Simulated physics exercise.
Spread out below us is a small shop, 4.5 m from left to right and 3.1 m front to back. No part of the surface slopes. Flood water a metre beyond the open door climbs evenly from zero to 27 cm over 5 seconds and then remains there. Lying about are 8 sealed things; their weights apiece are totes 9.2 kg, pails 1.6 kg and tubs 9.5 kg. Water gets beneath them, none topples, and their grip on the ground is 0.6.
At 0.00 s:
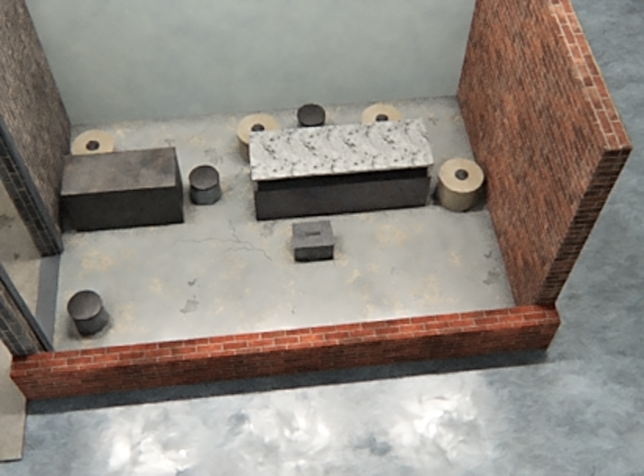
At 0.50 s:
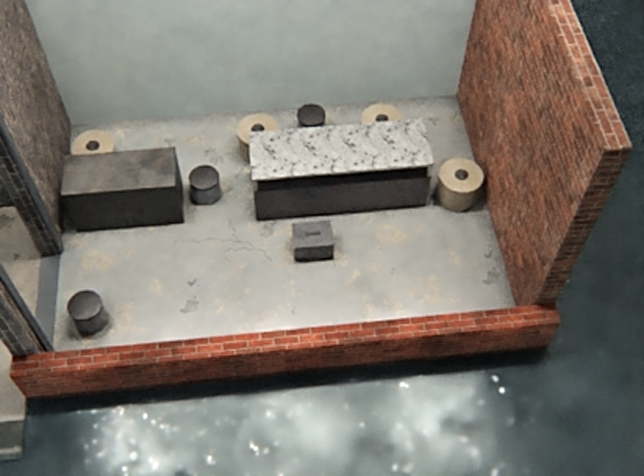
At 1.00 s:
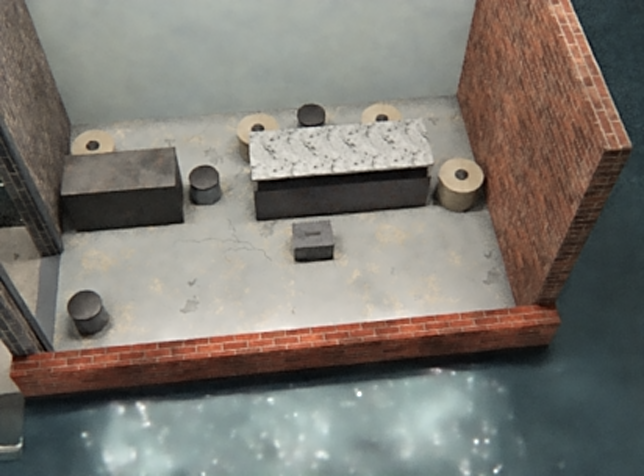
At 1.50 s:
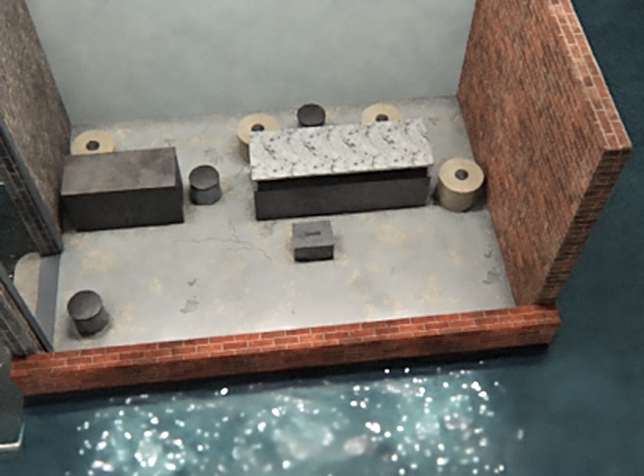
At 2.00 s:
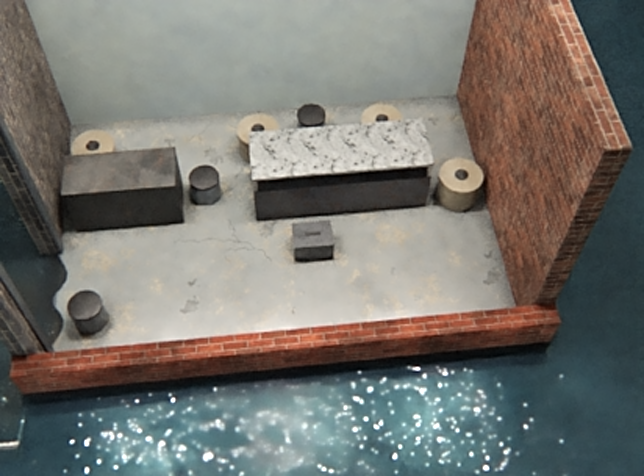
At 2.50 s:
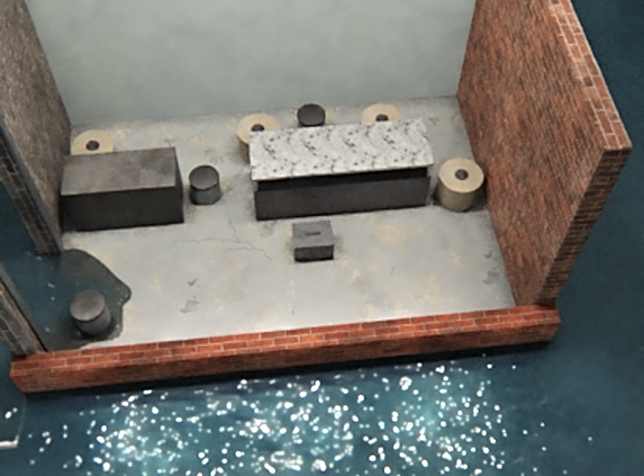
Dark, glinting water spreads over the pale ground outside a brick-walled shop, then enters at the lower left and pools around a small dark round container, while the blocks and other round containers inside show no visible movement.
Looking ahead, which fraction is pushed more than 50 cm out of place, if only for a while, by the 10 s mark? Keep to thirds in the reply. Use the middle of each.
My answer: One to two thirds.
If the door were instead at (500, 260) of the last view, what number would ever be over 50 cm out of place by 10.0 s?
The answer then is 3.
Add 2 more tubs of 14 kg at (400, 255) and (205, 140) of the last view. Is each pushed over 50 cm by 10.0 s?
Note: Item 1 exceeds the limit; item 2 stays inside the limit.
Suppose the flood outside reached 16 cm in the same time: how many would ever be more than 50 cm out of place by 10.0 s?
You'd get 2 in that case.
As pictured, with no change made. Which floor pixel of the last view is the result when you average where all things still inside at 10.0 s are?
I'd put it around (264, 154).
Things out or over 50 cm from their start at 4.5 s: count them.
Tally: 1.
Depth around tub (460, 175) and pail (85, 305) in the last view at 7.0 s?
I'd put it at 5 cm and 17 cm respectively.
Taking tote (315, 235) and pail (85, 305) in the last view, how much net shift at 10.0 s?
First 150 cm, then 350 cm.
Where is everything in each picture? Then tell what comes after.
A pail at (84, 305) rests on the ground; a tote at (313, 234) rests on the ground; 0.0 m2 under water; 0 of 8 have shifted, in the first frame.
A pail at (84, 305), on the bottom; a tote at (313, 234), on the bottom; water covers 0.0 m2; 0 of 8 have shifted, in the second frame.
A pail at (84, 305) rests on the ground; a tote at (313, 234) rests on the ground; 0.0 m2 under water; 0 of 8 have shifted, in the third frame.
A pail at (84, 305) rests on the ground; a tote at (313, 234) rests on the ground; water covers 0.0 m2; 0 of 8 have shifted, in the fourth frame.
A pail at (84, 305), on the bottom; a tote at (313, 234) rests on the ground; water covers 0.0 m2; 0 of 8 have shifted, in the fifth frame.
A pail at (87, 305) rests on the ground, 3 cm from its start; a tote at (313, 234) rests on the ground; 0.5 m2 under water; 0 of 8 have shifted, in the sixth frame.
After 3.5 s 1 of 8 are over 50 cm from their spots; 1 afloat.
After 4.5 s 1 of 8 are over 50 cm from their spots; 1 afloat.
After 7.0 s 2 of 8 are over 50 cm from their spots; 2 afloat.
After 10.0 s 5 of 8 are over 50 cm from their spots, and 5 have been at some point; 7 afloat.
